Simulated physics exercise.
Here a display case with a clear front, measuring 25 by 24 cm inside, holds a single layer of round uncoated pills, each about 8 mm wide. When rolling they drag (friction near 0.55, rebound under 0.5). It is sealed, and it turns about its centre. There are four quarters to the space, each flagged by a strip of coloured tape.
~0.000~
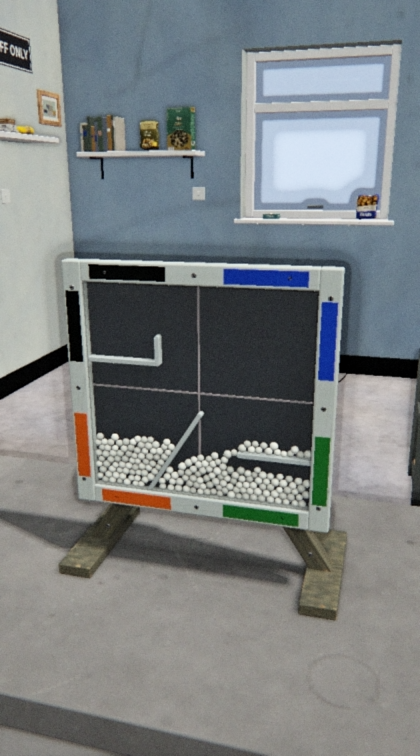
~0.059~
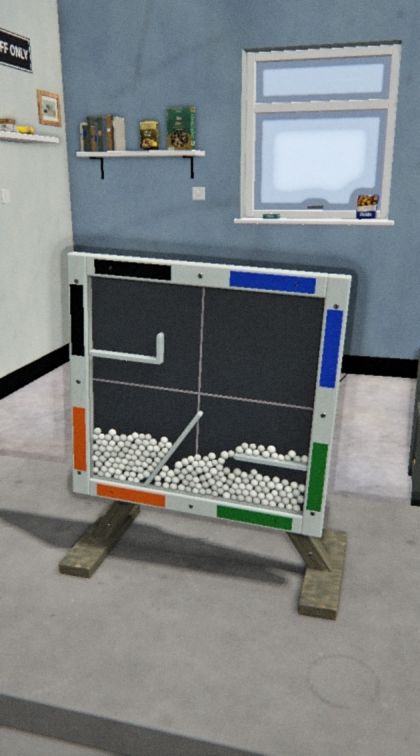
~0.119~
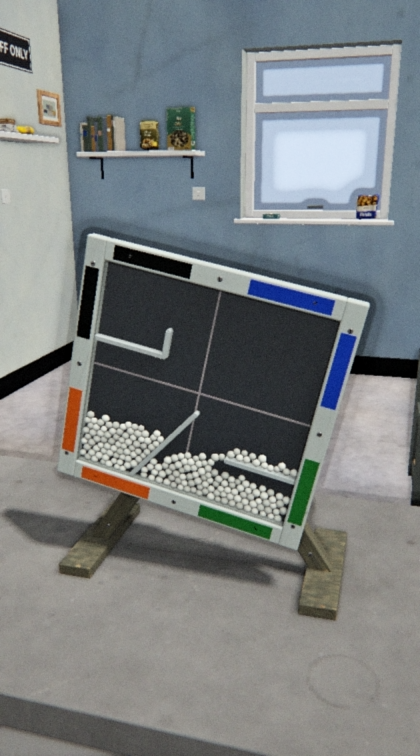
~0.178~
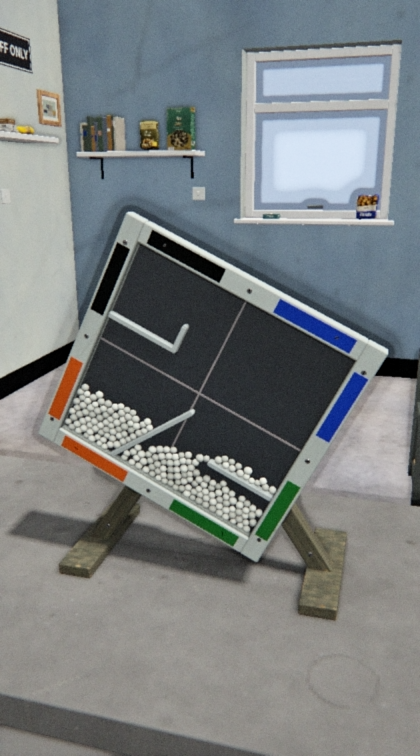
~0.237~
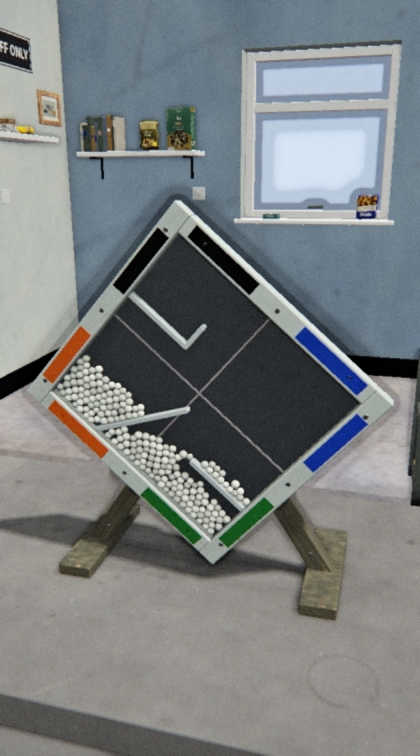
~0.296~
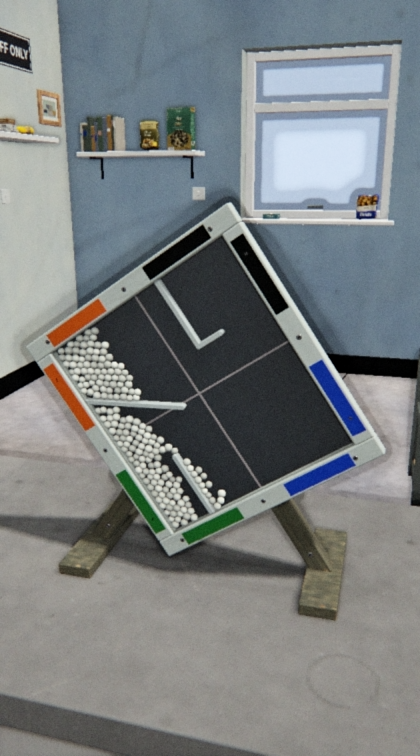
A square framed case of small white balls turning clockwise on its wooden stand, the balls shifting and heaping toward the left.
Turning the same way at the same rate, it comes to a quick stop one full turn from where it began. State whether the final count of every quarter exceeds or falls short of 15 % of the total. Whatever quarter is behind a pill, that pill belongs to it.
Green: Exceeds it; orange: Exceeds it; blue: Falls short; black: Exceeds it.
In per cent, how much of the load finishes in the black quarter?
Share ending there: Approx. 40 %.
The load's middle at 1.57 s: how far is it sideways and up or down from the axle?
6 cm left, 1 cm below.
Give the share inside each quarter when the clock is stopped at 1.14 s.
Green quarter: 15; orange quarter: 20; blue quarter: 15; black quarter: 50.
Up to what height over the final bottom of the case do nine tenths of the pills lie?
Roughly 21 centimetres.
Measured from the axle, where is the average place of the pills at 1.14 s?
Some 3 cm left, 3 cm below.
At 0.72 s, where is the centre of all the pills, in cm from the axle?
4 cm left, 3 cm below.
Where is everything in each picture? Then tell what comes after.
In the first picture, level, about 190 pills; pills centred (193, 470); top one (274, 447); green (260, 515), orange (136, 499), blue (265, 278), black (126, 273).
In the second picture, turned 3° clockwise; pills centred (190, 470); top one (245, 447).
In the third picture, turned 12° clockwise; pills centred (178, 466); top one (91, 415).
In the fourth picture, turned 26° clockwise; pills centred (161, 458); top one (85, 388).
In the fifth picture, turned 41° clockwise; pills centred (145, 445); top one (86, 359).
In the sixth picture, turned 56° clockwise; pills centred (133, 429); top one (95, 331); green (141, 502), orange (69, 397), blue (338, 398), black (260, 275); walls (86, 401) to (183, 406), (214, 514) to (175, 456), (156, 279) to (221, 332) (hooked).
After 0.72 s it has turned 163°, the pills' middle is 4 cm left of and 3 cm below the axle; by quarter, green 40 %, blue 35 %, black 20 %.
After 1.14 s it has turned 269°, the pills' middle is 3 cm left of and 3 cm below the axle; by quarter, green 15 %, orange 20 %, blue 15 %, black 50 %.
After 1.57 s it has turned 360°, the pills' middle is 6 cm left of and 1 cm below the axle; by quarter, green 15 %, orange 35 %, black 50 %.
At rest by 2.5 s, green 25 %, orange 35 %, blue 0 %, black 40 %.
